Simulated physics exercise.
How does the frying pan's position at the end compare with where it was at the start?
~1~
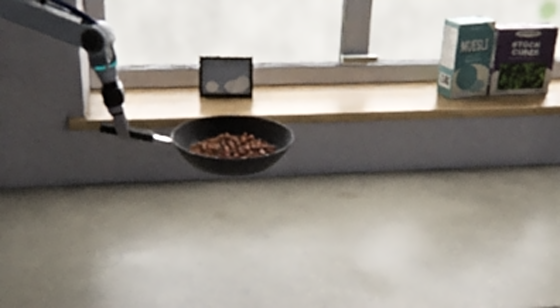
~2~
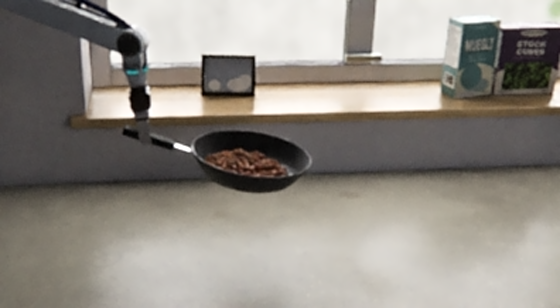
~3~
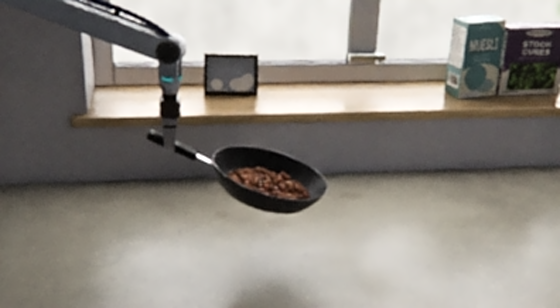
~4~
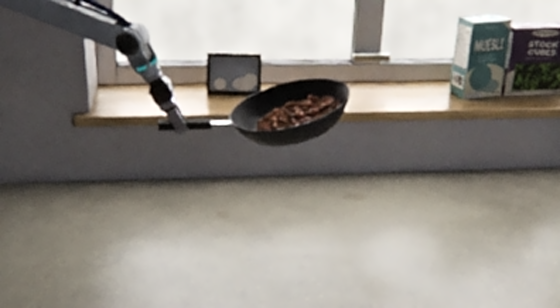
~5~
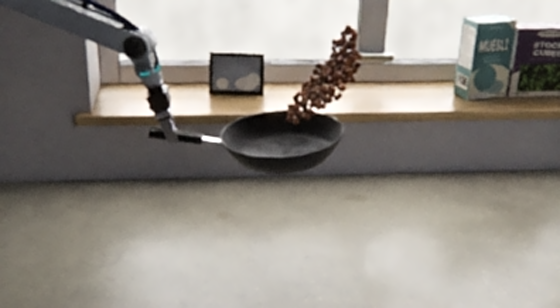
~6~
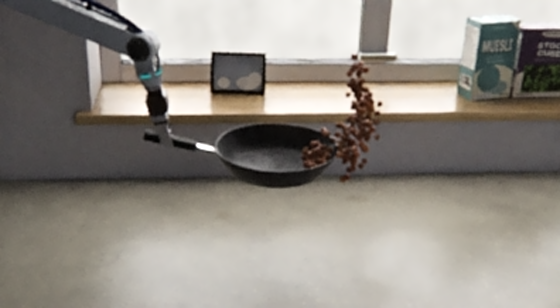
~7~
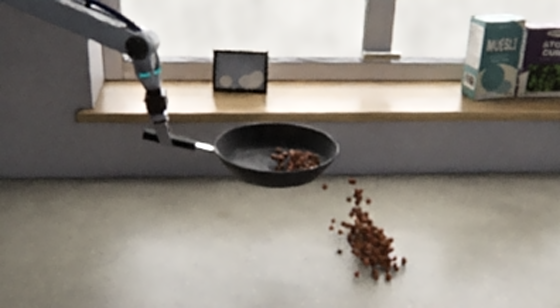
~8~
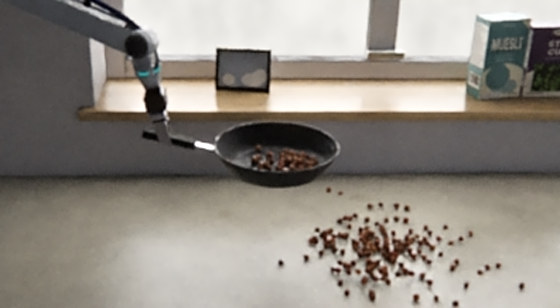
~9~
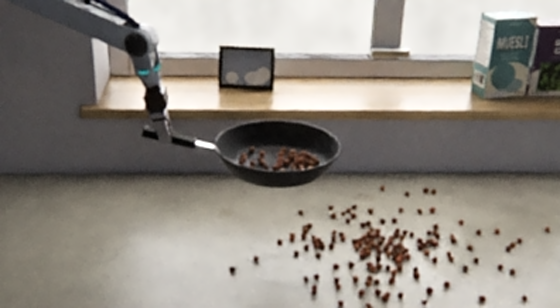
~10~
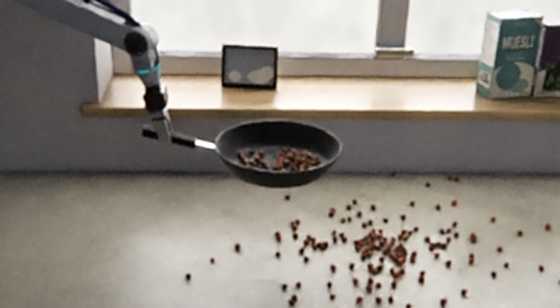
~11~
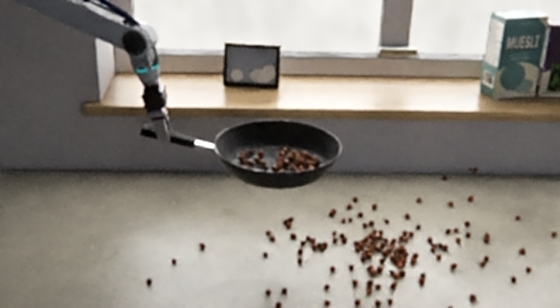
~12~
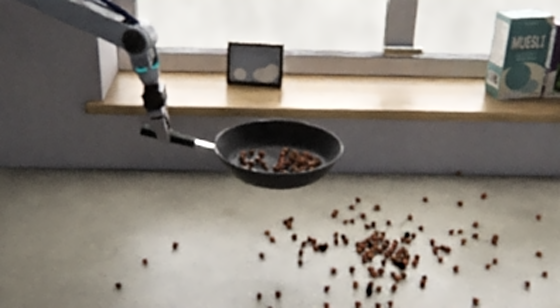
At the end the frying pan is farther to the right and slightly lower than it was at the start.
